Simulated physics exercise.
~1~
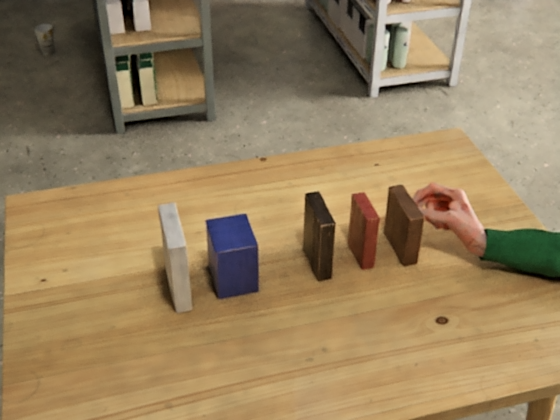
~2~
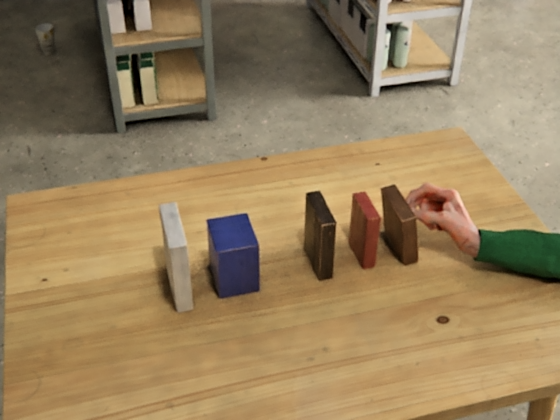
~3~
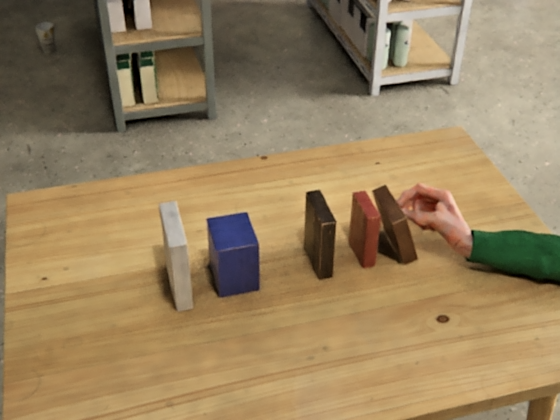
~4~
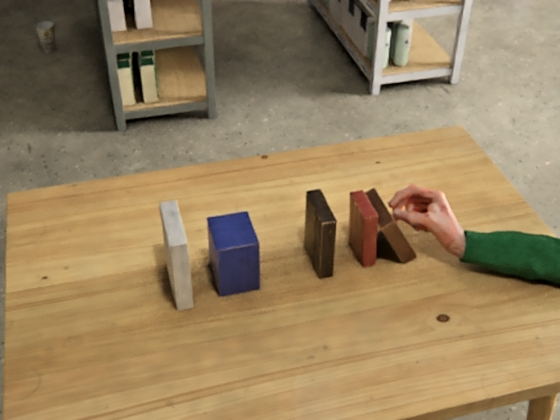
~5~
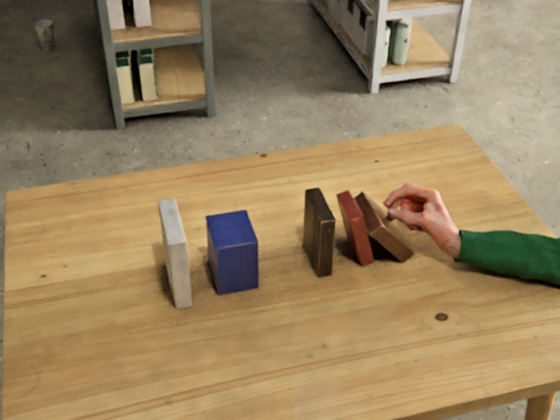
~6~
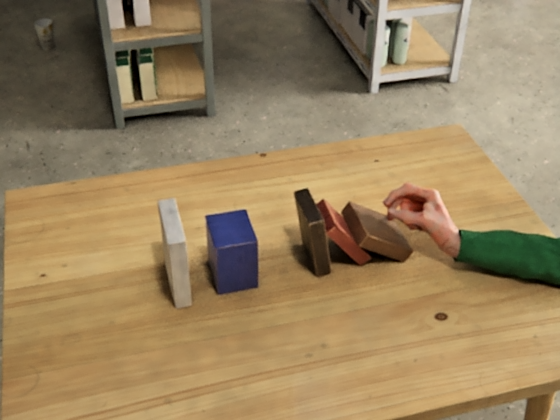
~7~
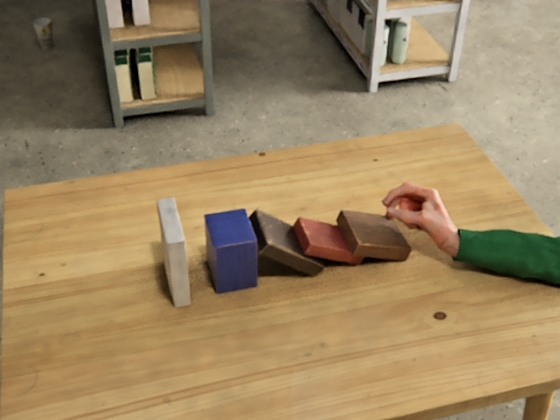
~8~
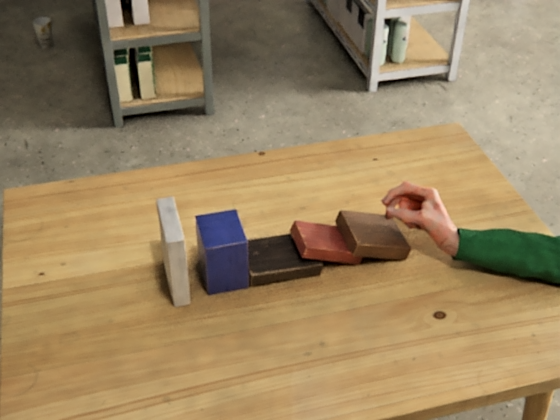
On a wooden table in a room with a concrete floor and shelves behind, a white board, a blue block, a black block, a red block and a brown block stand in a row. A hand in a green sleeve reaches in from the right and tips the brown block to the left. It leans into the red block, which tilts and knocks against the black one. The black block falls against the blue block, then slides down flat at its base. The red and brown blocks end toppled in an overlapping line, while the blue block and white board remain upright.
